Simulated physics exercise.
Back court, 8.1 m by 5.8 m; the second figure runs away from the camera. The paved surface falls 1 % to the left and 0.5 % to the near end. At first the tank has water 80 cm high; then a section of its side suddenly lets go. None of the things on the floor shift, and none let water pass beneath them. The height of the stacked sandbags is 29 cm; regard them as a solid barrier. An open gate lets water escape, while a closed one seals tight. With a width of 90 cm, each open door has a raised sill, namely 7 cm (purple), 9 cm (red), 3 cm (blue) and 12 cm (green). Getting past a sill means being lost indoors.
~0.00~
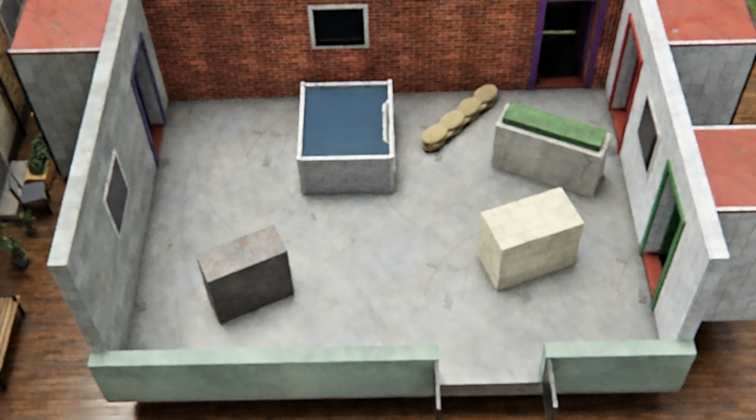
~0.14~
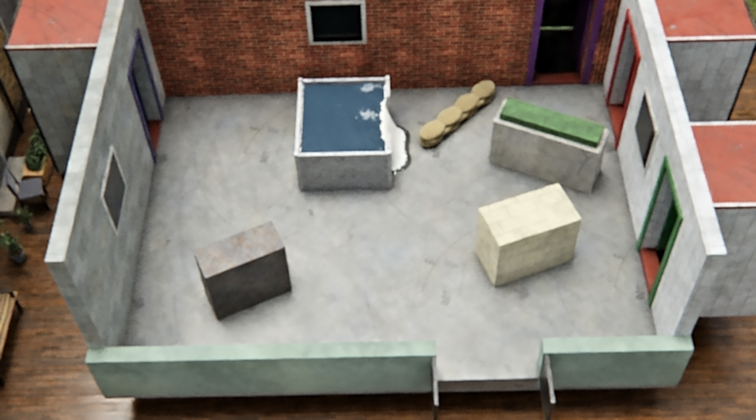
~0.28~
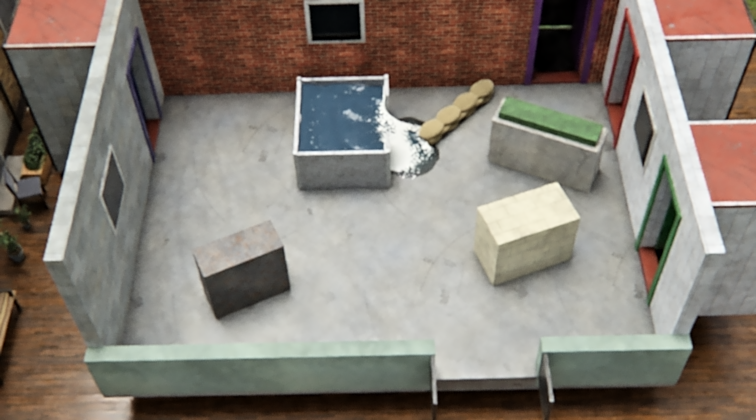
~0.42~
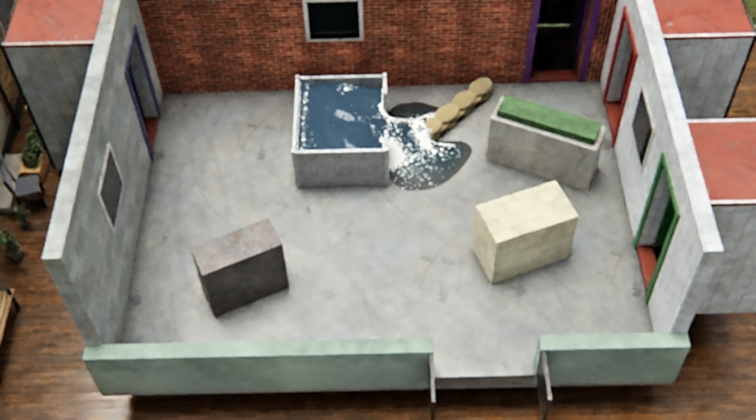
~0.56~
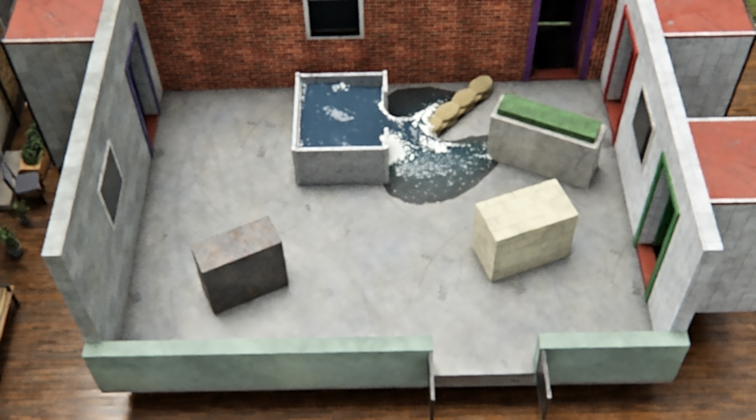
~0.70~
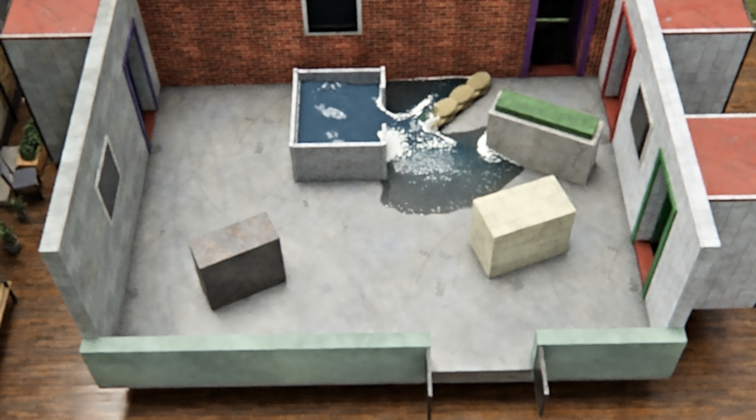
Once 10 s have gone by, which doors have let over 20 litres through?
Taking each door: The purple door has not let over 20 litres through; the red door has not let over 20 litres through; the blue door has let over 20 litres through; the green door has not let over 20 litres through.
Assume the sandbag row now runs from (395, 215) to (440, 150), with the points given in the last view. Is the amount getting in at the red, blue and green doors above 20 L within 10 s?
Moved that way: Red breaches it, blue holds, green holds.
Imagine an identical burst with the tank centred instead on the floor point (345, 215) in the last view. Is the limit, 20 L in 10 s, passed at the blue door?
Then blue falls short.
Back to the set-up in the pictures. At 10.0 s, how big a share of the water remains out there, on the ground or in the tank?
Around 90 per cent of the water.
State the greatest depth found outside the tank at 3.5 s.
Max around 24 cm.
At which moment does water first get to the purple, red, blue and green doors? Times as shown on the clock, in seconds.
Door times: Purple 1.2 s / red 2.2 s / blue 3.8 s / green 1.6 s.
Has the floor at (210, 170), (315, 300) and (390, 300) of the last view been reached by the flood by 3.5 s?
Untouched, untouched, submerged.
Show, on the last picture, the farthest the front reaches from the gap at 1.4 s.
Point: Roughly (622, 224) in the last view.
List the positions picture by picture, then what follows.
The first frame shows still water, 80 cm deep, in the tank at (346, 123).
In the second frame, the front is at (398, 129), 0.5 m from the gap at (387, 139); 0.2 m2 of floor is under water; 80 cm left at the back of the tank.
In the third frame, water pours out at (386, 139) and has run 0.9 m, to (433, 161); typically 16 cm deep outside, 77 cm at the tank's back.
In the fourth frame, the front is at (466, 153), 1.4 m from the gap at (384, 136); 1.7 m2 of floor is under water; 69 cm left at the back of the tank.
In the fifth frame, water pours out at (385, 135) and has run 1.9 m, to (491, 163); typically 6 cm deep outside, 68 cm at the tank's back.
In the sixth frame, the front is at (518, 167), 2.4 m from the gap at (382, 131); 4.3 m2 of floor is under water; 66 cm left at the back of the tank.
After 1.4 s water covers 20 % of the floor and is deepest (45 cm) near (418, 138); purple door 2 cm at the sill, 0 L in, red door not reached, blue door not reached, green door not reached.
After 2.2 s water covers 30 % of the floor and is deepest (32 cm) near (465, 85); purple door 10 cm at the sill, 0 L in, red door 3 cm at the sill, 0 L in, blue door not reached, green door 12 cm at the sill, 2 L in.
After 3.5 s water covers 45 % of the floor and is deepest (24 cm) near (456, 92); purple door 5 cm at the sill, 2 L in, red door 7 cm at the sill, 0 L in, blue door not reached, green door 7 cm at the sill, 3 L in.
After 6.0 s water covers 65 % of the floor and is deepest (13 cm) near (436, 100); purple door 5 cm at the sill, 4 L in, red door 8 cm at the sill, 2 L in, blue door 9 cm at the sill, 49 L in, green door 5 cm at the sill, 3 L in.
After 10.0 s water covers 85 % of the floor and is deepest (14 cm) near (174, 362); purple door 5 cm at the sill, 4 L in, red door 4 cm at the sill, 2 L in, blue door 6 cm at the sill, 106 L in, green door 2 cm at the sill, 3 L in.
